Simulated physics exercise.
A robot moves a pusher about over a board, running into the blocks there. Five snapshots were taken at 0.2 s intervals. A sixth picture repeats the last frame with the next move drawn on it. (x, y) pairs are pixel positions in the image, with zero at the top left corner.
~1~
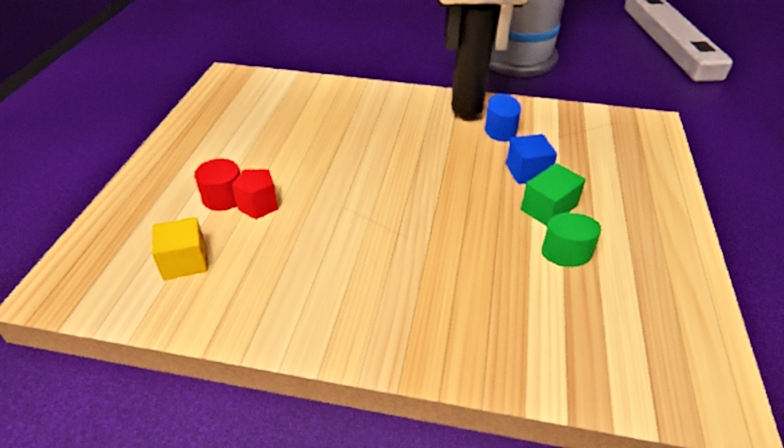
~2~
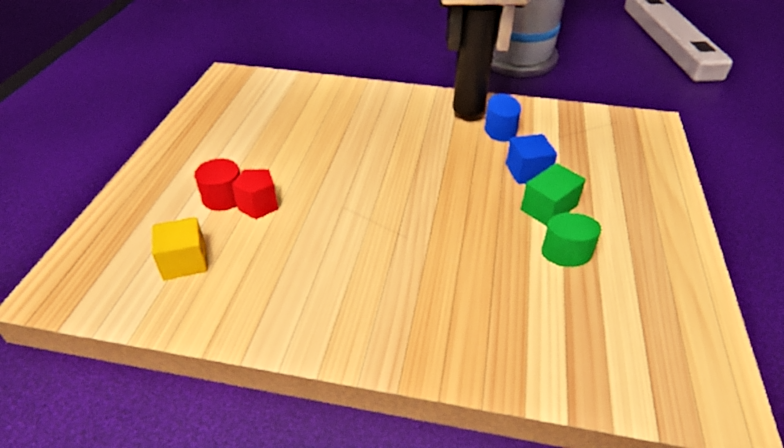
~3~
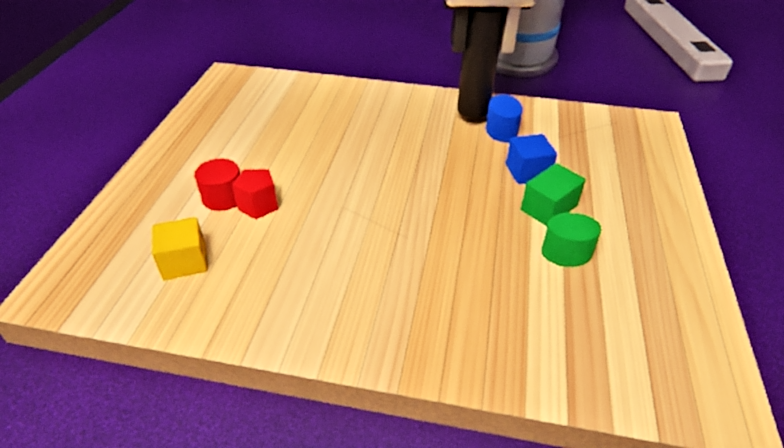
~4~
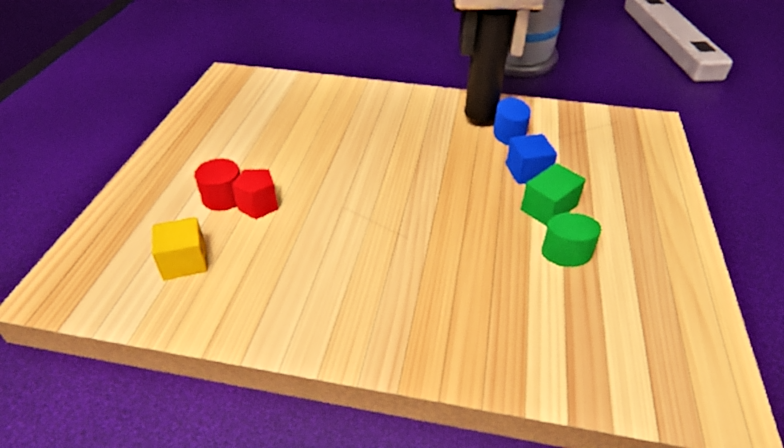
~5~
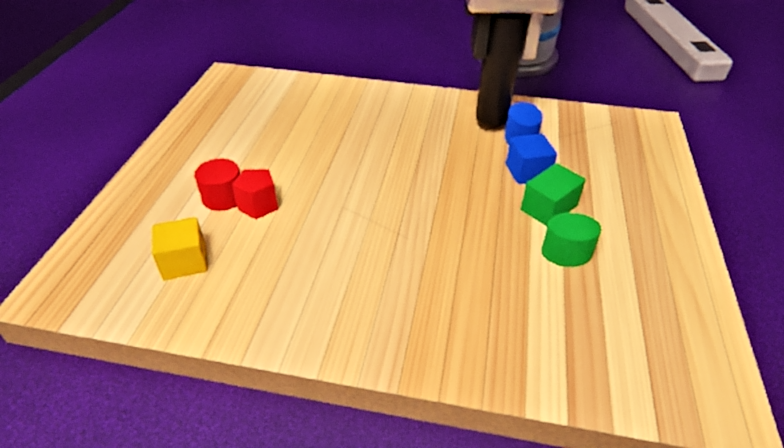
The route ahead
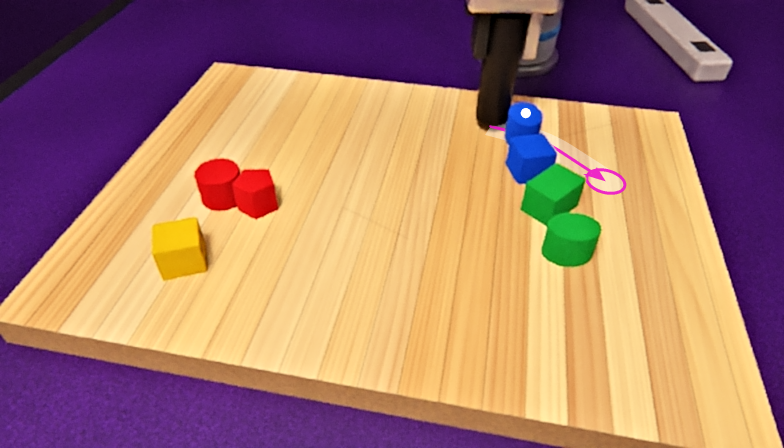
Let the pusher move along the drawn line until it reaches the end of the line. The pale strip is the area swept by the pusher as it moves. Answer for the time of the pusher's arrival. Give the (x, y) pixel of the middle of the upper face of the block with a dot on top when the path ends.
Its top centre is at about (630, 179).
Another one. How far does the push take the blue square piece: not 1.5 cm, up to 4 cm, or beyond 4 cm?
The smallest band: Under 1.5 cm.
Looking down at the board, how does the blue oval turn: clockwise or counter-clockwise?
From overhead, the rotation is clockwise.
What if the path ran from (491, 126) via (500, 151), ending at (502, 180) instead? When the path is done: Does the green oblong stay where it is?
No
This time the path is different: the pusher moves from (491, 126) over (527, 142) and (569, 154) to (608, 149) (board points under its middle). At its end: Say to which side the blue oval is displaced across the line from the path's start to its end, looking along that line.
It goes right.
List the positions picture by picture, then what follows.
In the first frame, tip of the pusher at (467, 107), middles of tops, blue oval at (505, 105), blue square piece at (534, 145), green oblong at (556, 181).
In the second frame, pusher at (469, 108), nothing pushed.
In the third frame, pusher at (473, 110), nothing pushed.
In the fourth frame, pusher at (481, 113), blue oval at (514, 109).
In the fifth frame, pusher at (492, 117), blue oval at (526, 113), blue square piece at (534, 145), green oblong at (556, 181).
The line goes from (491, 126) via (552, 146), ending at (606, 181); the dot is on the blue oval.
The first path, step by step. One third of the way, pusher at (535, 128); blue oval at (564, 129), turned 40° clockwise; blue square piece at (536, 148), turned 20° clockwise.
Two thirds of the way, pusher at (572, 148); blue oval at (598, 152), turned 70° clockwise; blue square piece at (537, 149), turned 25° clockwise.
At the end, pusher at (609, 171); blue oval at (630, 179), turned 100° clockwise; blue square piece at (537, 149), turned 25° clockwise; green oblong unmoved.
